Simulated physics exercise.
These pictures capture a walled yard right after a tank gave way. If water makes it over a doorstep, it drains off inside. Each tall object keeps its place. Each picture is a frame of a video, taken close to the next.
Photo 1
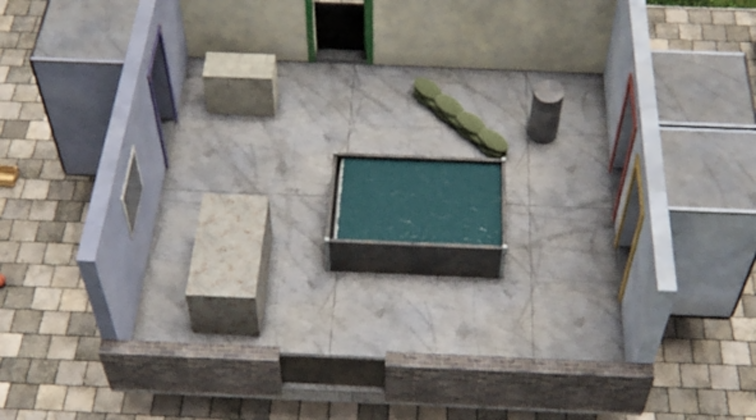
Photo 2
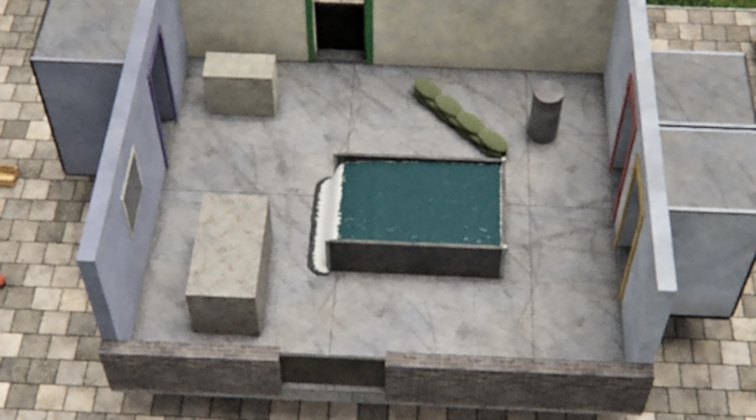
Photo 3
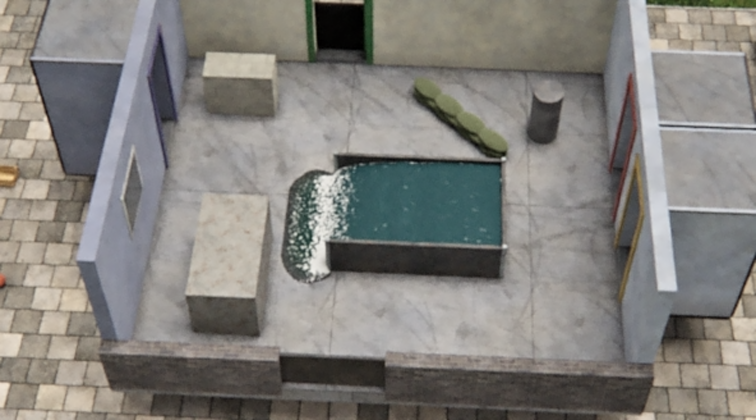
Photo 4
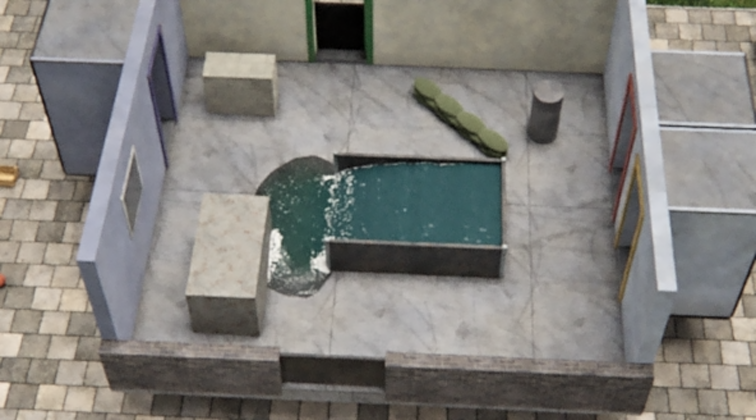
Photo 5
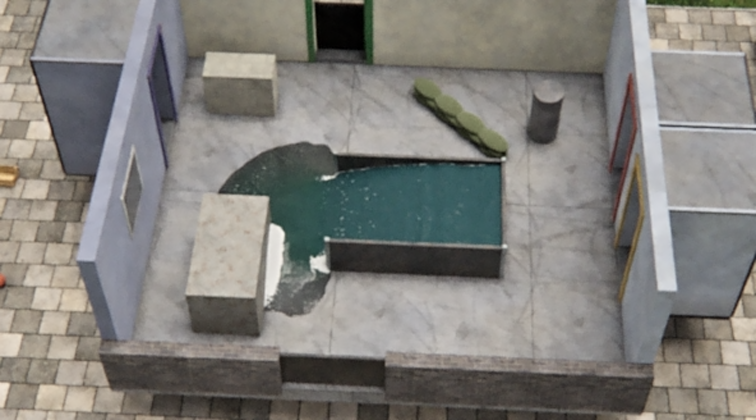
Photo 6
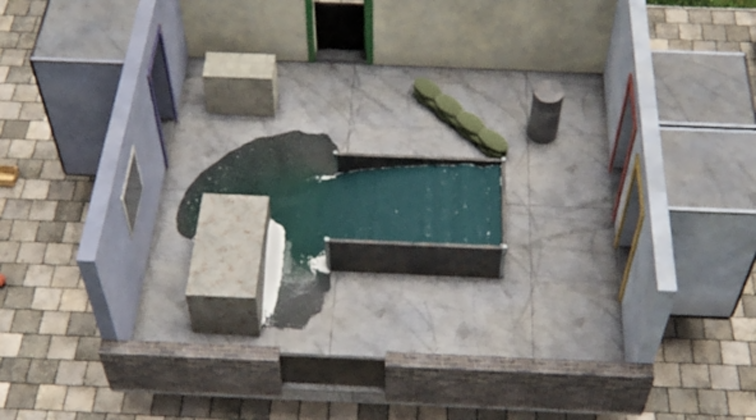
At first, a rectangular tank of dark green water sits whole and still in a walled yard among grey blocks, a hedge and a short cylinder. Then its left side gives way and water pours out, foaming across the floor. It spreads around the larger block, leaving a wide dark pool.
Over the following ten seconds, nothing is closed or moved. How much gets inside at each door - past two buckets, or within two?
The red door within two, the green door within two, the blue door past two, the yellow door within two.
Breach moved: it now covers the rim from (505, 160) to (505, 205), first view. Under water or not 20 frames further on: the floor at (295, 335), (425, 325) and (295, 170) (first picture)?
Sequence: Spared / spared / spared.
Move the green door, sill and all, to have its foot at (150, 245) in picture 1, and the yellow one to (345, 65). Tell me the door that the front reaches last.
That is the door marked red.
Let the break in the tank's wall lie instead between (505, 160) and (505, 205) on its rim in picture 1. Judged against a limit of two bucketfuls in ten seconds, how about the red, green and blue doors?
The red door tops the limit; the green door falls short; the blue door falls short.
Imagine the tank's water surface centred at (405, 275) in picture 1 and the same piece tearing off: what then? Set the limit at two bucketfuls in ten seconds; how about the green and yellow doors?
So, one at a time, the green breaks past the limit while the yellow never reaches the limit.
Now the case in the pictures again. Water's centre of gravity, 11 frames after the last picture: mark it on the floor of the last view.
The water's centre sits above (314, 225).
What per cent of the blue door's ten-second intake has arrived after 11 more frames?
Roughly 20 per cent.
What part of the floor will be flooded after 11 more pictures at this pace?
Some 35 in a hundred.
A moment on, water covers 25 % of the floor; the red door not reached, the green door not reached, the blue door under two buckets in, the yellow door not reached.
Next, water covers 35 % of the floor; the red door not reached, the green door not reached, the blue door over two buckets in, the yellow door not reached.
Then, water covers 55 % of the floor; the red door not reached, the green door wet at the sill, nothing in, the blue door far over two buckets in, the yellow door not reached.
Later, water covers 85 % of the floor; the red door wet at the sill, nothing in, the green door wet at the sill, nothing in, the blue door far over two buckets in, the yellow door wet at the sill, nothing in.
In the end, water covers 95 % of the floor; the red door wet at the sill, nothing in, the green door wet at the sill, nothing in, the blue door far over two buckets in, the yellow door wet at the sill, nothing in.
